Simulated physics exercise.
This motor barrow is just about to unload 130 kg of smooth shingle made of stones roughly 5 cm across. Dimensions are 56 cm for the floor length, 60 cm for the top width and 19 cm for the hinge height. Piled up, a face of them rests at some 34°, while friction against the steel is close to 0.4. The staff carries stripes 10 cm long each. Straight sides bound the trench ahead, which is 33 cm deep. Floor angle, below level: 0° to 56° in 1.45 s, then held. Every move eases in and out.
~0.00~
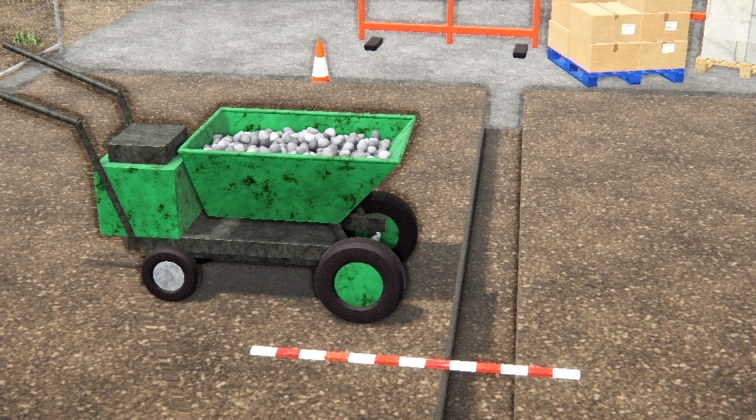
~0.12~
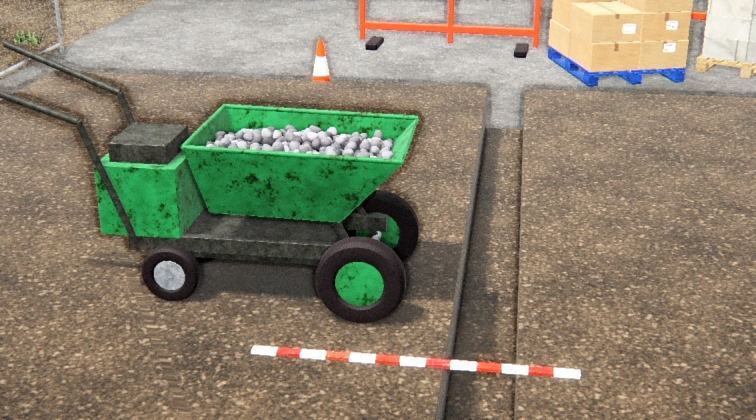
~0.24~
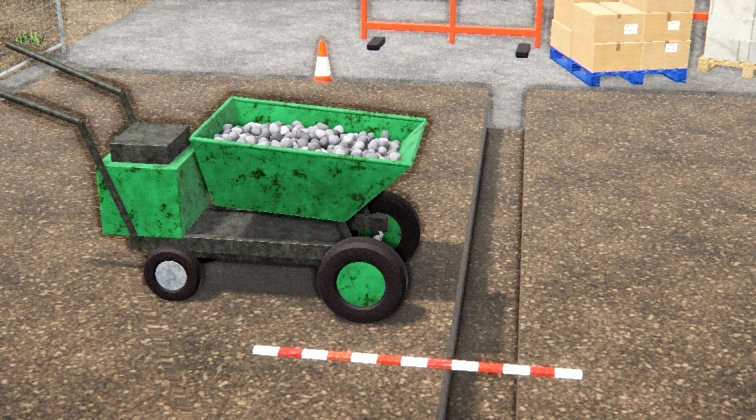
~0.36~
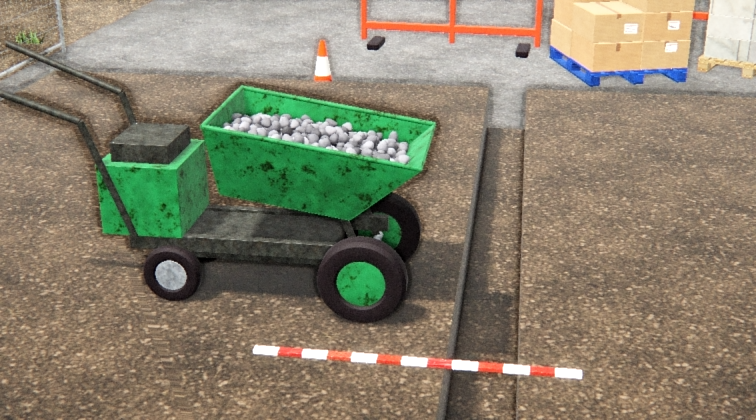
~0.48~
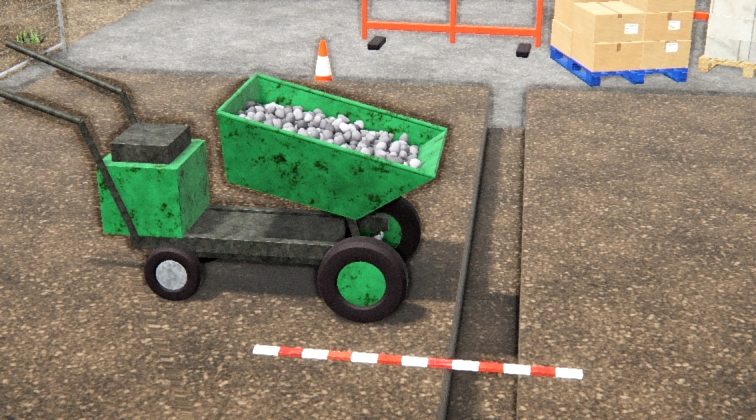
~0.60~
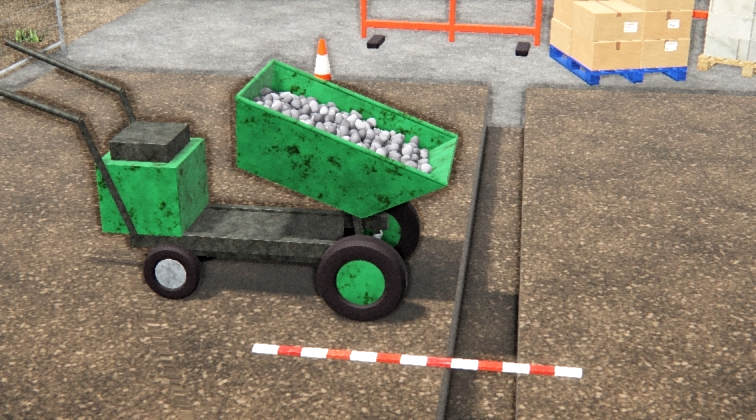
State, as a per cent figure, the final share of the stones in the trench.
The final share is about 33 per cent.
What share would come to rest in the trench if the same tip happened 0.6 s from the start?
Roughly 25 per cent.
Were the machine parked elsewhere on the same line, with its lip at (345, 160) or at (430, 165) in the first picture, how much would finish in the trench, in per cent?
Around 70% for the first place and 10% for the second.
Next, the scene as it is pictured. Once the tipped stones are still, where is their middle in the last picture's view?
Centre estimate: Around (543, 299).
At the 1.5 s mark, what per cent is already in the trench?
By that moment, roughly 5 per cent of the load.
After 1.1 s the floor is at 47°; 100 % in the skip; the foremost stones are at (476, 212).
After 1.5 s the floor is at 56°; 80 % in the skip, 5 % in the trench, 14 % past the trench; the foremost stones are at (580, 306).
After 1.9 s the floor is at 56°; 52 % in the skip, 7 % in the trench, 41 % past the trench; the foremost stones are at (668, 302).
After 3.8 s the floor is at 56°; 18 % in the skip, 33 % in the trench, 49 % past the trench; the foremost stones are at (744, 296).
